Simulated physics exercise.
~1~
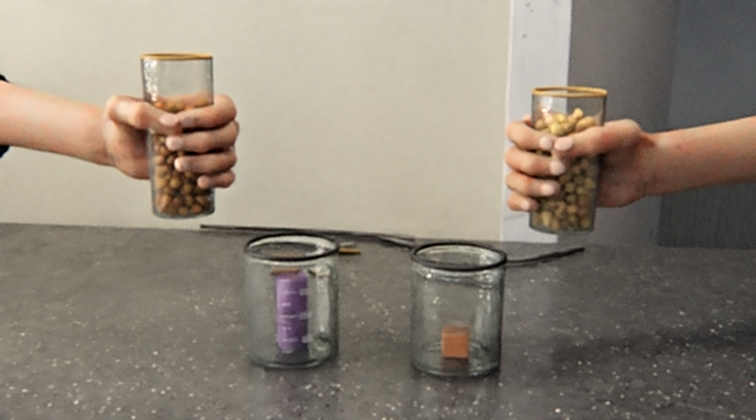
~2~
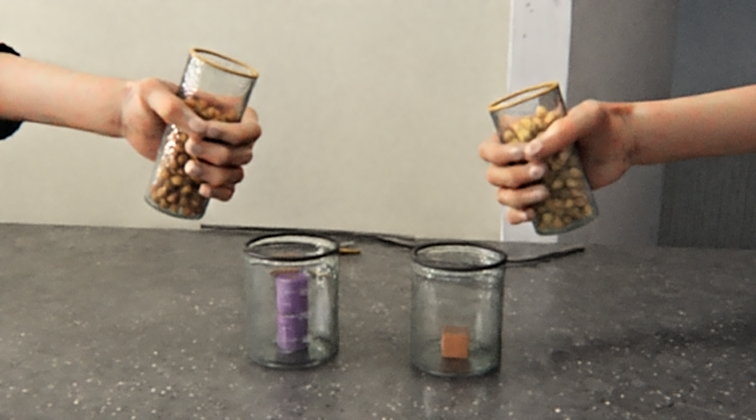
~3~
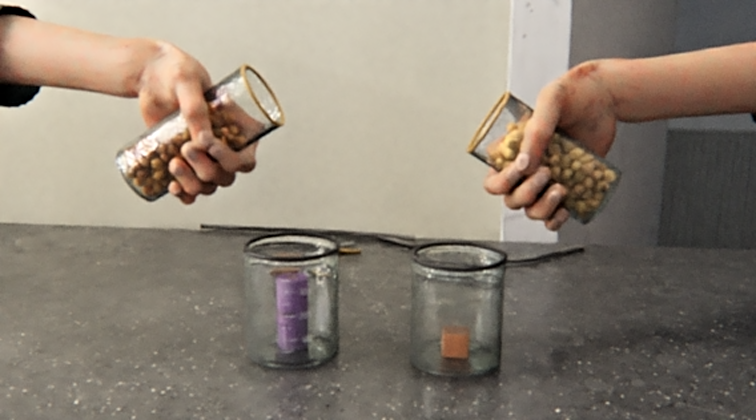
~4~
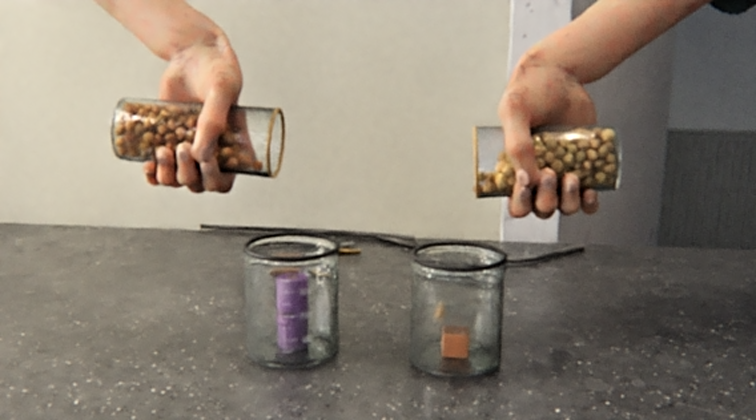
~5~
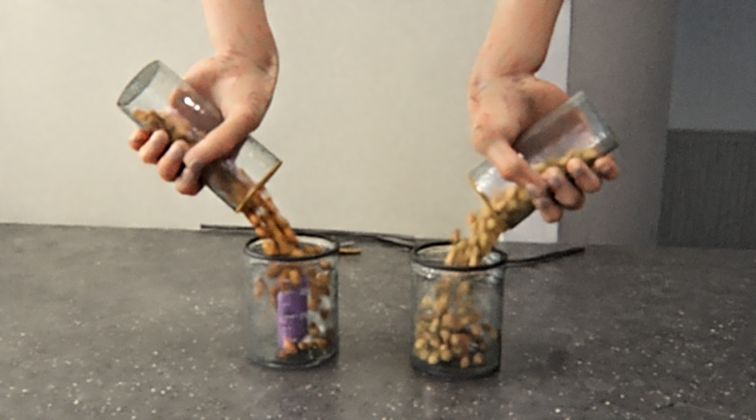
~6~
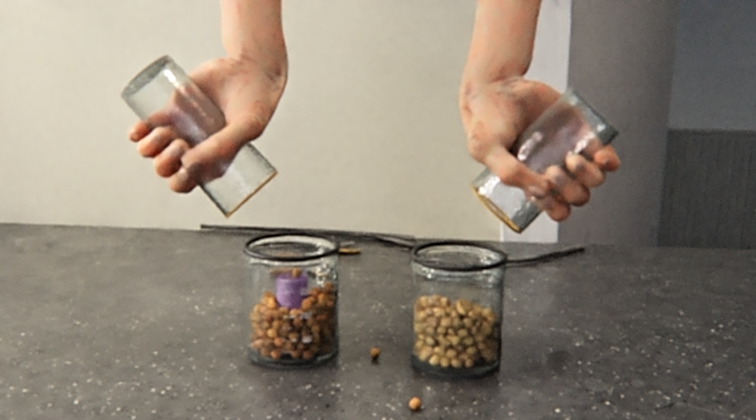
Two hands tipping glasses of chickpeas into clear jars, leaving the purple object's top showing while the small orange block gets buried.
